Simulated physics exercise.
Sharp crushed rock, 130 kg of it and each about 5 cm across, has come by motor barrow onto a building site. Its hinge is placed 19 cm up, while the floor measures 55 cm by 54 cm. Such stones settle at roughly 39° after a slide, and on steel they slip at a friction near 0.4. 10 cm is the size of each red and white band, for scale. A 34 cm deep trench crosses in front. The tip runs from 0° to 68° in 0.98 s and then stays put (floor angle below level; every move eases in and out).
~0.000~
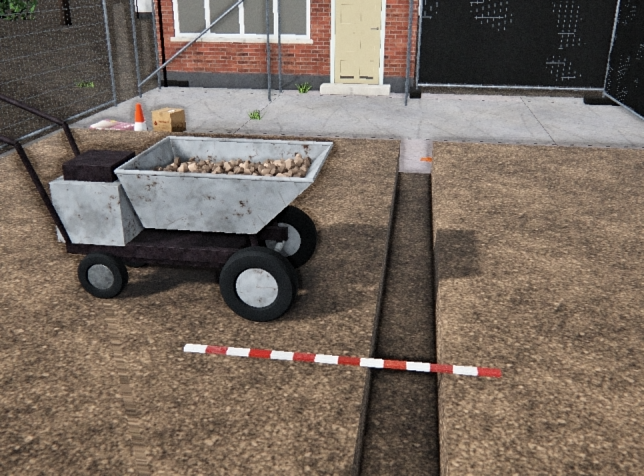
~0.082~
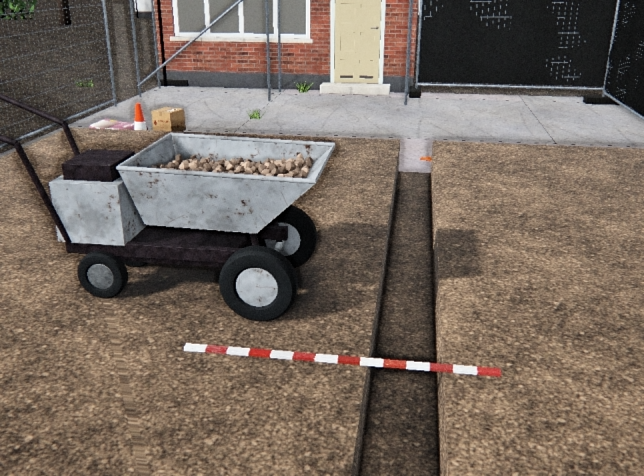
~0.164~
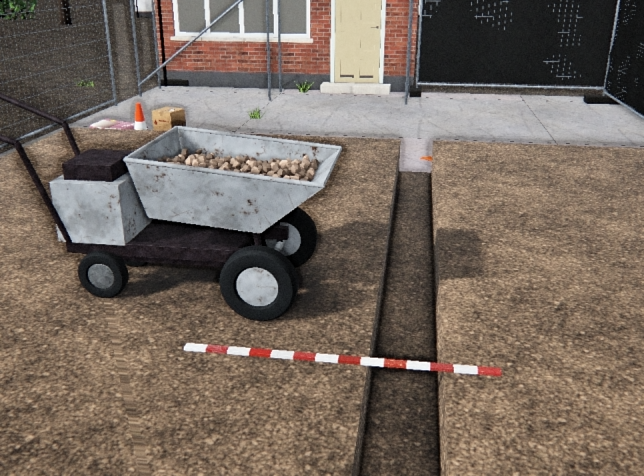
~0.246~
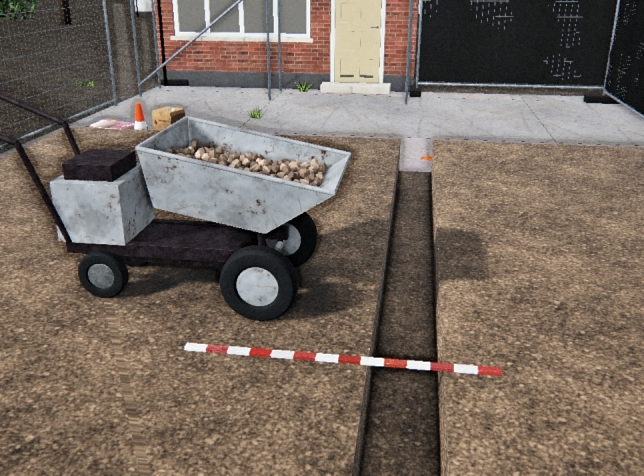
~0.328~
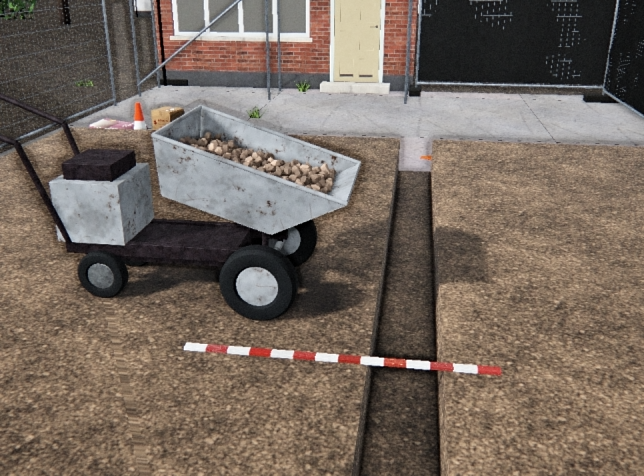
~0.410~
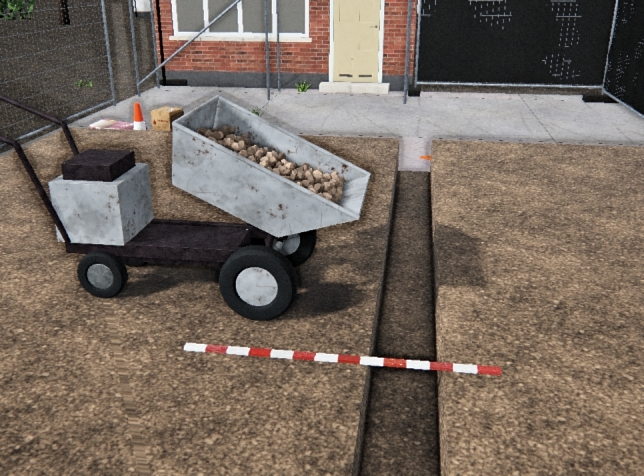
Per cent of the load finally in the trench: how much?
Approx. 90 %.
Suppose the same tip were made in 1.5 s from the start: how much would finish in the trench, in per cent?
Expected share: Around 95%.
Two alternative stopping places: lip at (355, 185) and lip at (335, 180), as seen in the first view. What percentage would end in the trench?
About 50 per cent first, then about 70 per cent.
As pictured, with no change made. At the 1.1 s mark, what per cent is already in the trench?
Roughly 20 percent of the load.
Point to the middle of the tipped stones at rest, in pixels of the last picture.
I'd point somewhere around (413, 339).
After 0.7 s the floor is at 58°; 100 % in the skip; the foremost stones are at (377, 249).
After 1.1 s the floor is at 68°; 78 % in the skip, 22 % in the trench; the foremost stones are at (435, 334).
After 1.4 s the floor is at 68°; 32 % in the skip, 59 % in the trench, 9 % past the trench; the foremost stones are at (529, 315).
After 3.4 s the floor is at 68°; 0 % in the skip, 90 % in the trench, 10 % past the trench; the foremost stones are at (564, 326).
